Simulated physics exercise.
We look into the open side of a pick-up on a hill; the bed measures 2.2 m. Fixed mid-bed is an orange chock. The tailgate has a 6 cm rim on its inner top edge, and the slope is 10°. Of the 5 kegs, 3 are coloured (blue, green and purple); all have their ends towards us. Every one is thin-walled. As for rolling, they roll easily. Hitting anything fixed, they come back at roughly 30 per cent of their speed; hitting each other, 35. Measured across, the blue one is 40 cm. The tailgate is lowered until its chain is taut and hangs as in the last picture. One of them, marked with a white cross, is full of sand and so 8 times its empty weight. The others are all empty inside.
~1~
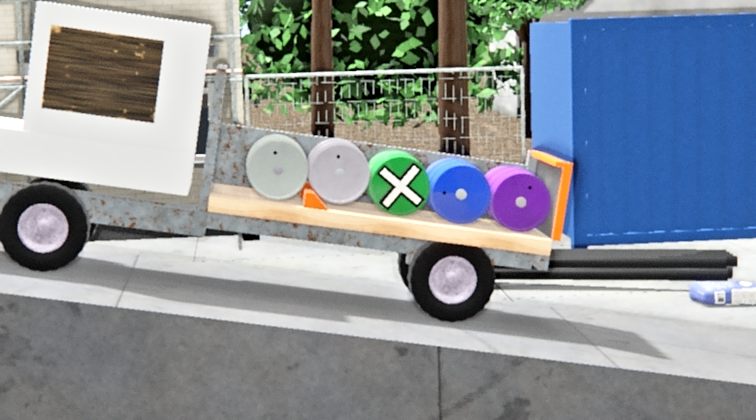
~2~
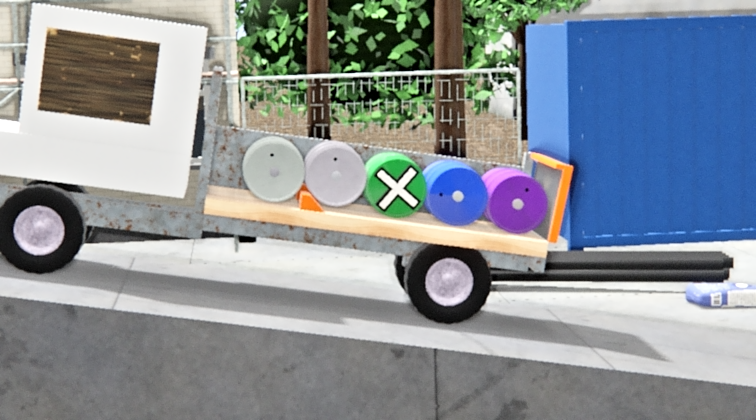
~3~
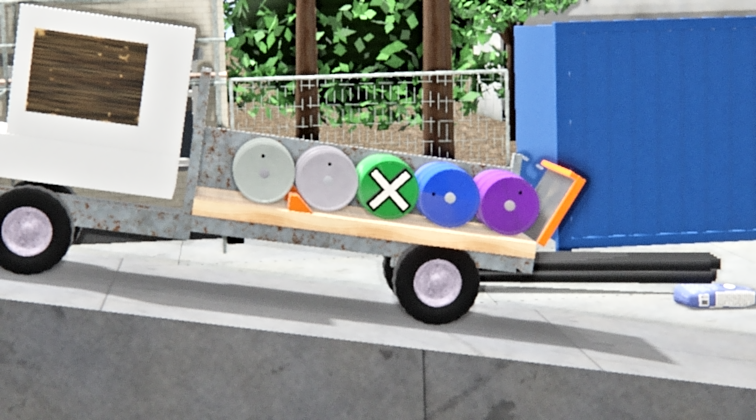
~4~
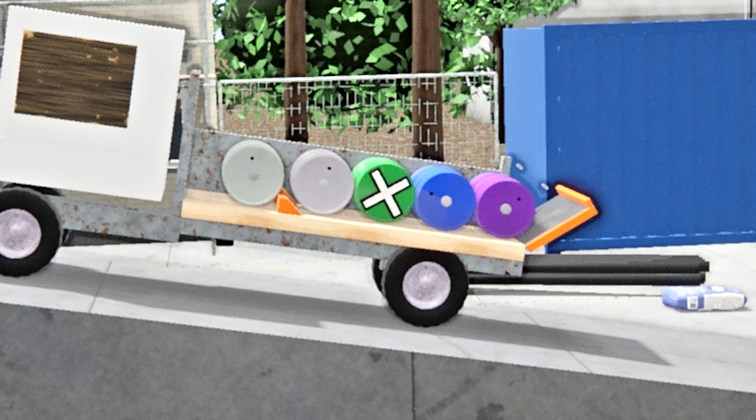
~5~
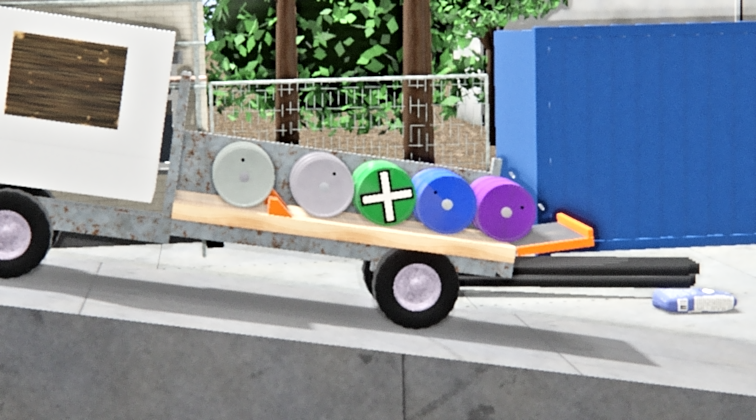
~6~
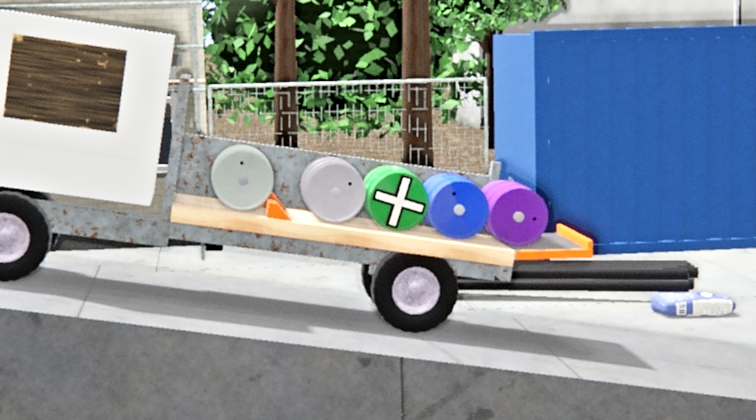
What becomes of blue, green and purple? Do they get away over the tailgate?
The blue one escapes, the Green one stays put, and the Purple one escapes.
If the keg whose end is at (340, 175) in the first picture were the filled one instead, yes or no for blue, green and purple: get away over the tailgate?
Then for blue it's true, for green true, for purple true.
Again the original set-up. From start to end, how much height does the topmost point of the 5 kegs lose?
Some 0 centimetres.
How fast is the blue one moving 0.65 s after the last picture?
Estimated speed near 0.7 m/s.
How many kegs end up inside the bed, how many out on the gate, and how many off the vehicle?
2 - 1 - 2.
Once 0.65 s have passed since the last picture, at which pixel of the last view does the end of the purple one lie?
Around pixel (592, 207).
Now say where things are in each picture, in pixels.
Blue at (462, 195), green at (401, 187), purple at (522, 203); gate 80° above level, tip at (568, 166); white cross at (401, 187), in the first frame.
Blue at (458, 197), green at (398, 189), purple at (519, 205); gate 77° above level, tip at (568, 169), in the second frame.
Blue at (451, 198), green at (390, 190), purple at (511, 206); gate 56° above level, tip at (580, 181), in the third frame.
Blue at (447, 202), green at (386, 194), purple at (507, 210); gate 28° above level, tip at (592, 211), in the fourth frame.
Blue at (448, 205), green at (387, 197), purple at (508, 213); gate 5° above level, tip at (590, 242), in the fifth frame.
Blue at (460, 210), green at (400, 202), purple at (520, 217); gate 1° below level, tip at (589, 253), in the sixth frame.
Then, 0.65 s after the last picture, blue is on the gate, 10 cm past the hinge, rolling right; green is on the bed, 30 cm short of the hinge, rolling right; purple is dropping off the gate; 1 gone off the back.
Then, 1.35 s after the last picture, blue is dropping off the gate; green is on the gate, 20 cm past the hinge, rolling right; purple is out on the ground; 2 gone off the back.
At rest (5.85 s after the last picture), blue is out on the ground; green is on the gate, 30 cm past the hinge; purple is out on the ground; 2 gone off the back.
